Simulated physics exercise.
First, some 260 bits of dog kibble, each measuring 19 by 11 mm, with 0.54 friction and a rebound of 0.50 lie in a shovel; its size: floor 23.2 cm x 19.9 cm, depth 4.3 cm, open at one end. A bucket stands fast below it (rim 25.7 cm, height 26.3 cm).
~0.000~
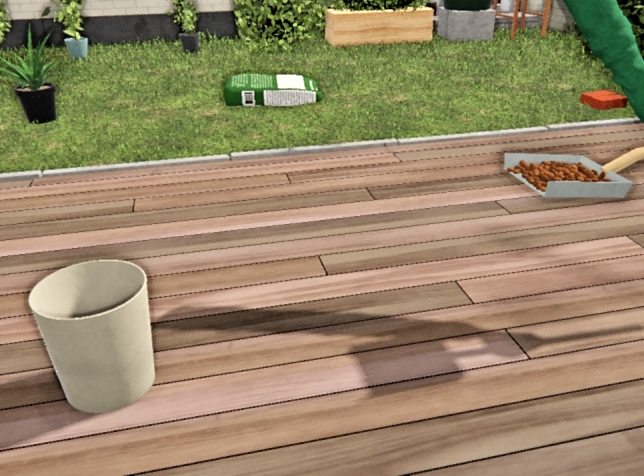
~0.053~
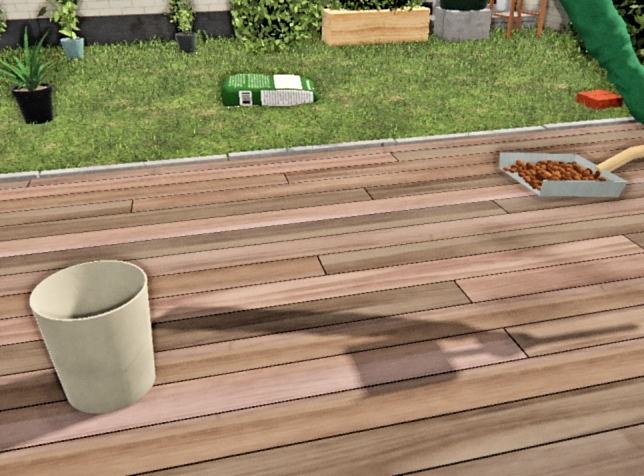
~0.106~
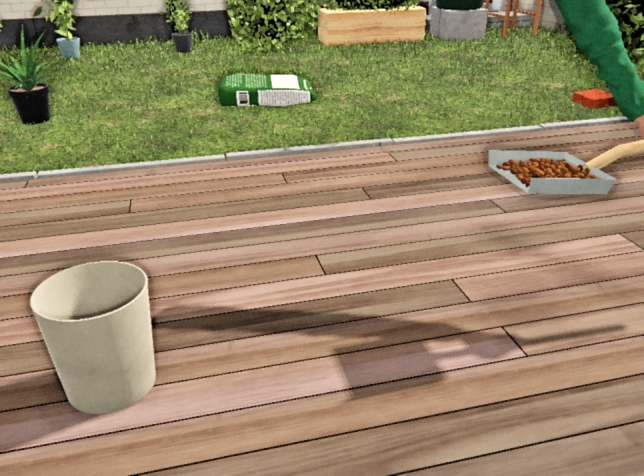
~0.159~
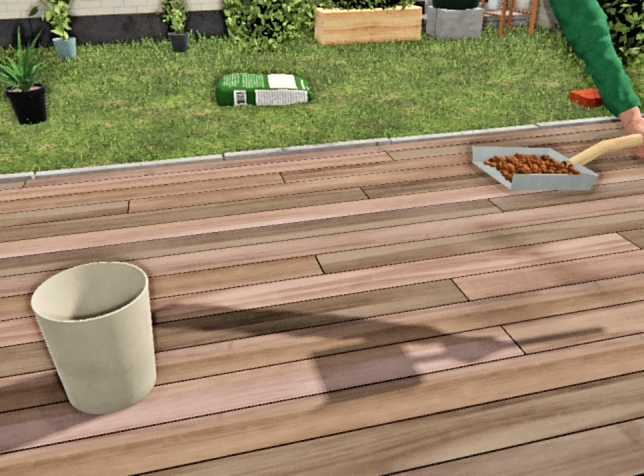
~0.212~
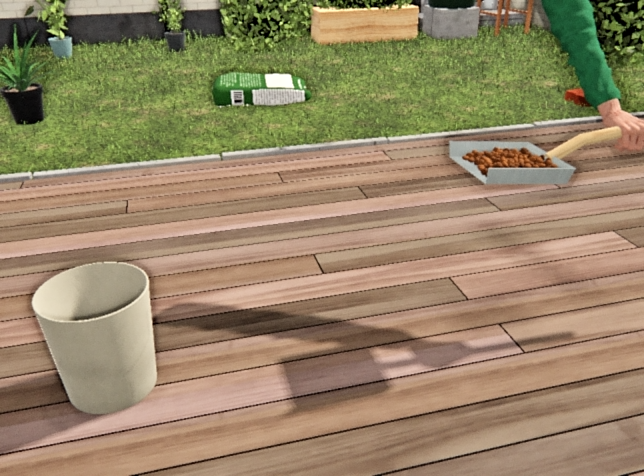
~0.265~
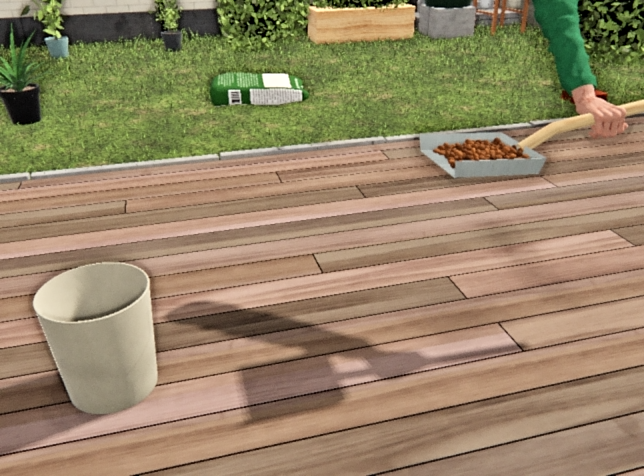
A grey shovel loaded with brown dog kibble starts at the right, above a wooden deck, and moves slowly leftward, then faster, as a hand and green sleeve come into view gripping its handle. Its shadow slides left across the boards toward a pale bucket that stays put.
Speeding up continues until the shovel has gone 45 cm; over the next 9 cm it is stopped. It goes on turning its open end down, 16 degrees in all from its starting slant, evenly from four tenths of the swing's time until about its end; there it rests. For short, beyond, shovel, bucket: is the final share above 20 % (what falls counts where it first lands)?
In the end on the ground short of the target's middle: Is left with a fifth or less; ground beyond: Is left with a fifth or less; shovel: Is left with a fifth or less; bucket: Is left with more than a fifth.
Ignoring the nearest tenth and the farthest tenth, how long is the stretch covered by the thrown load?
Roughly 15 centimetres long.
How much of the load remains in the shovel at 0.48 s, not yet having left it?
Some 20 per cent of the load.
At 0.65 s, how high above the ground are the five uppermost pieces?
About 50 cm.
Then, at 0.38 s, tilt 4 degrees; shovel 100 %; middle of all pieces near (398, 130).
After 0.48 s, tilt 8 degrees; shovel 20 %, in the air 80 %; middle of all pieces near (302, 130).
After 0.57 s, tilt 9 degrees; in the air 100 %; middle of all pieces near (211, 166).
After 0.65 s, tilt 9 degrees; in the air 100 %; middle of all pieces near (135, 225).
By 1.6 s all is still; short 0 %, beyond 0 %, shovel 0 %, bucket 100 %.
